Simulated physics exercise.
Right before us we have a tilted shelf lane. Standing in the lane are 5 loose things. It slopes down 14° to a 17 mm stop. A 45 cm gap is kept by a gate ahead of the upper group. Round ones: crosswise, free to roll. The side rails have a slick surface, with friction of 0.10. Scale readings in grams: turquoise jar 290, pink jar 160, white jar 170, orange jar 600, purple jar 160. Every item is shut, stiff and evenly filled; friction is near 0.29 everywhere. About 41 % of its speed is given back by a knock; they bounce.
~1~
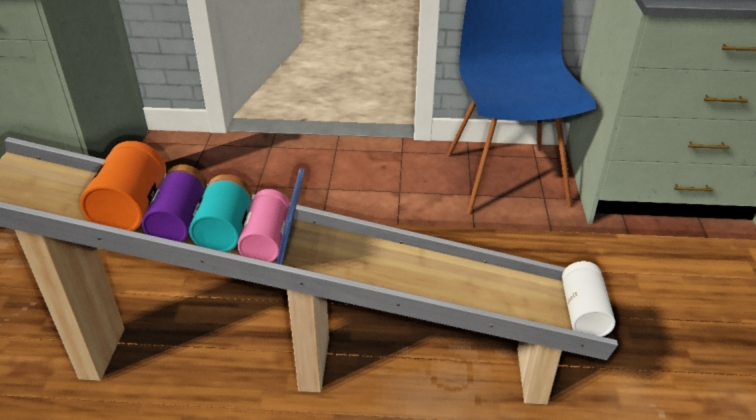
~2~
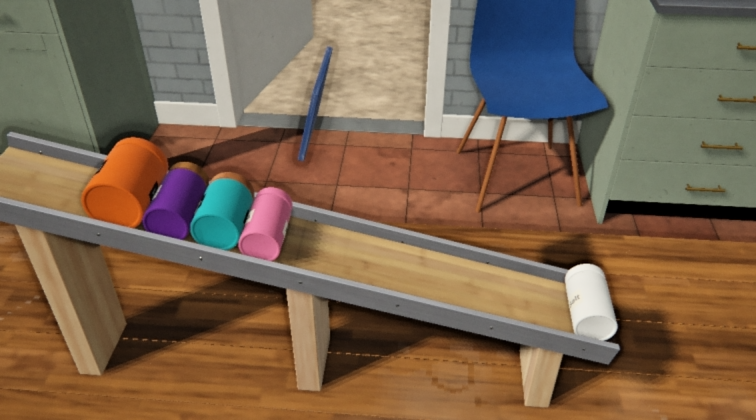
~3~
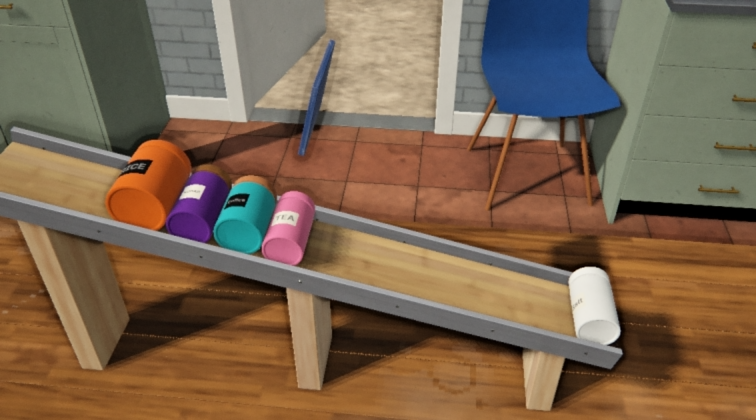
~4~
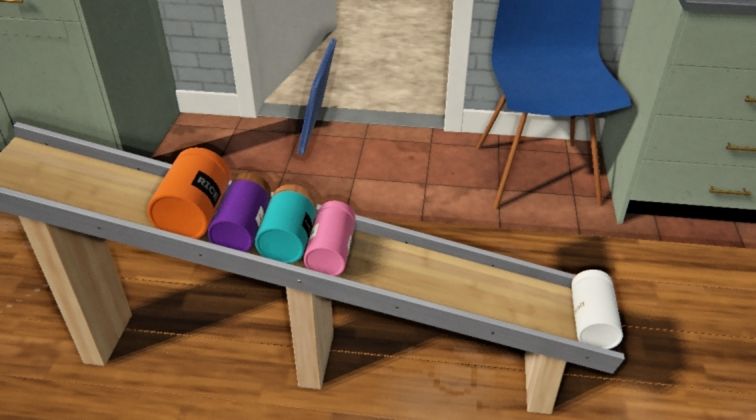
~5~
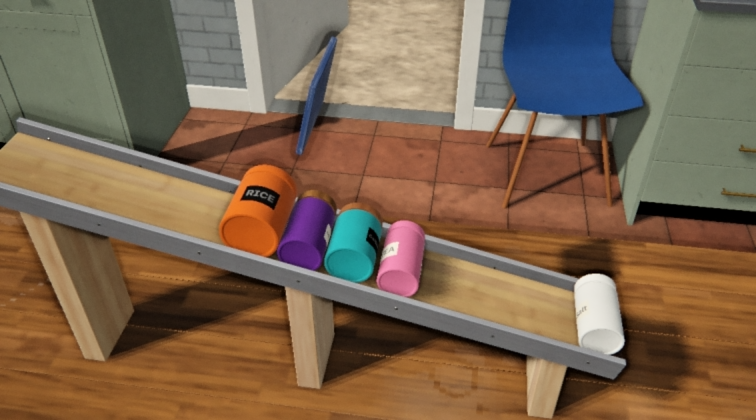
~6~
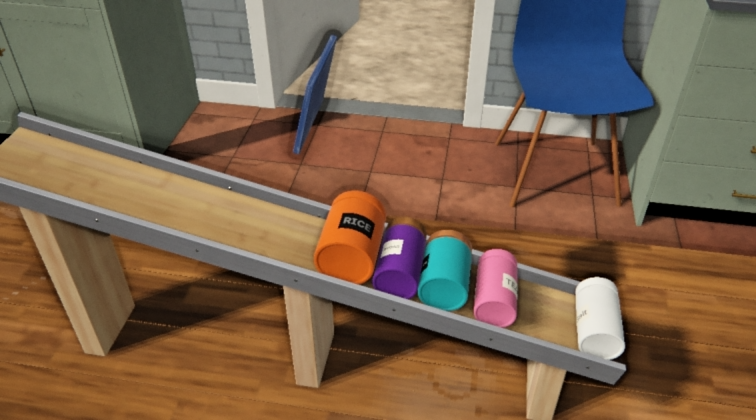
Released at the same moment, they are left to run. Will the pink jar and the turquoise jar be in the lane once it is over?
Result: Pink jar: Out. Turquoise jar: Out.
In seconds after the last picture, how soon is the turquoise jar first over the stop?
About 0.5 seconds.
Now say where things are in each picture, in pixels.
In the first frame, gate shut; pink jar (265, 226); turquoise jar (222, 213).
In the second frame, leader 51 cm from the stop; purple jar (178, 201); white jar (590, 302).
In the third frame, leader 48 cm from the stop; pink jar (290, 228); orange jar (151, 186).
In the fourth frame, leader 41 cm from the stop; pink jar (331, 238); white jar (596, 309).
In the fifth frame, leader 31 cm from the stop; pink jar (402, 258); purple jar (309, 230).
In the sixth frame, leader 16 cm from the stop; pink jar (496, 288); turquoise jar (446, 270).
Then, 0.40 s later than the last frame, pink jar and white jar now over the stop; turquoise jar near (605, 314).
Then, 0.80 s later than the last frame, turquoise jar now over the stop; orange jar at a standstill.
When it is over, over the stop, turquoise jar, pink jar and white jar; the other 2 in the lane.
